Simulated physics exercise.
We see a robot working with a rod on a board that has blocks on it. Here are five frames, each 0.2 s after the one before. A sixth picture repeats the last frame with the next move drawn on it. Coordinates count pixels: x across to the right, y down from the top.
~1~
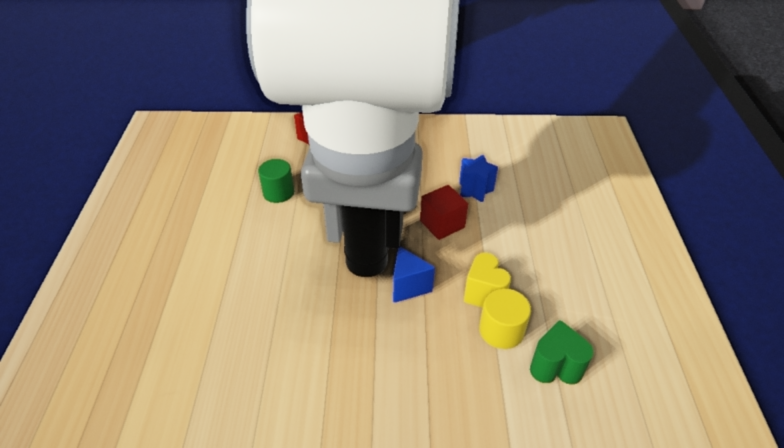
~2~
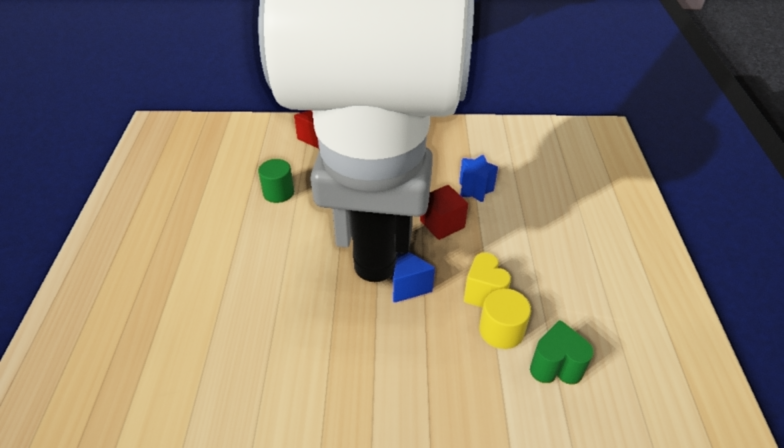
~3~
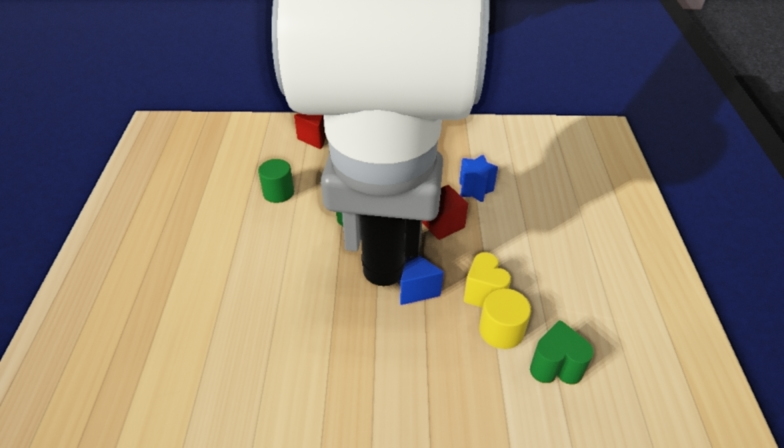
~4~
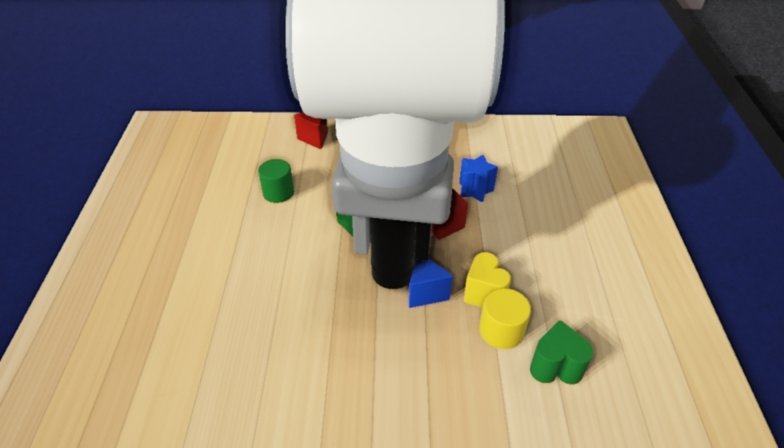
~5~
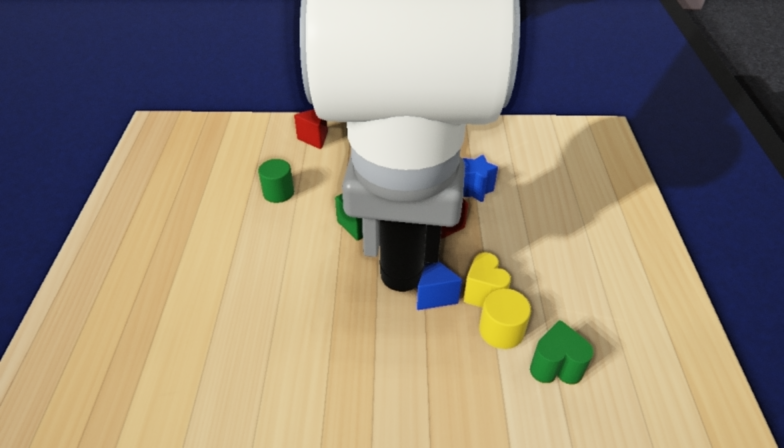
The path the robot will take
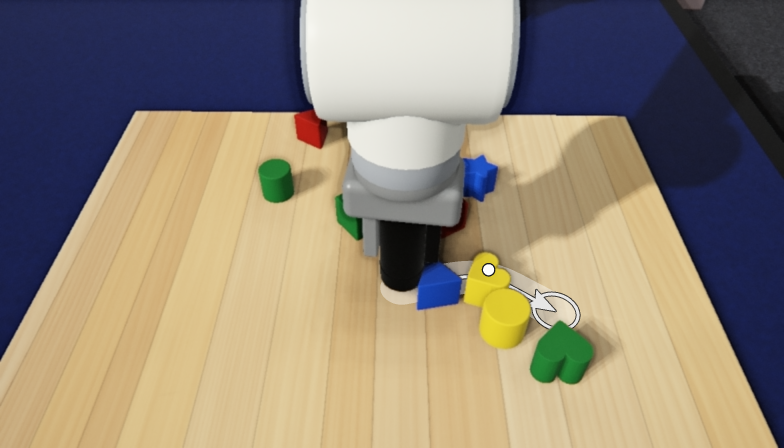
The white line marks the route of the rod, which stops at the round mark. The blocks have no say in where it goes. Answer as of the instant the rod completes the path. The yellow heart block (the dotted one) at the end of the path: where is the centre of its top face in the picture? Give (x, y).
(590, 319)
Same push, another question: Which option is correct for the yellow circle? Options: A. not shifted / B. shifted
A - not shifted.
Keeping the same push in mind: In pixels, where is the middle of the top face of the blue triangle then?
The centre of its top will be at (474, 283).
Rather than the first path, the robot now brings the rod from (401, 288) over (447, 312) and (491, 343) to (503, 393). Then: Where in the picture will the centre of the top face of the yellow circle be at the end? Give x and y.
It ends at (546, 315).
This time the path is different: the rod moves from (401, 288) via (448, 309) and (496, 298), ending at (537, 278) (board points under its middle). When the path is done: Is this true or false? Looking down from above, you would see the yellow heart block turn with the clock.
That statement is not accurate.
Drawn move, from (401, 288) over (454, 278) and (506, 285) to (556, 311); the dot is on the yellow heart block.
The first path, step by step. One third of the way, rod at (457, 267); blue triangle at (470, 282), turned 45° clockwise; yellow heart block at (502, 274), turned 25° anticlockwise.
Two thirds of the way, rod at (509, 273); blue triangle at (474, 283), turned 65° clockwise; yellow heart block at (539, 286), turned 40° clockwise.
At the end, rod at (560, 300); blue triangle at (474, 283), turned 65° clockwise; yellow heart block at (590, 319), turned 60° clockwise; yellow circle still; green heart block at (572, 358), turned 45° clockwise.
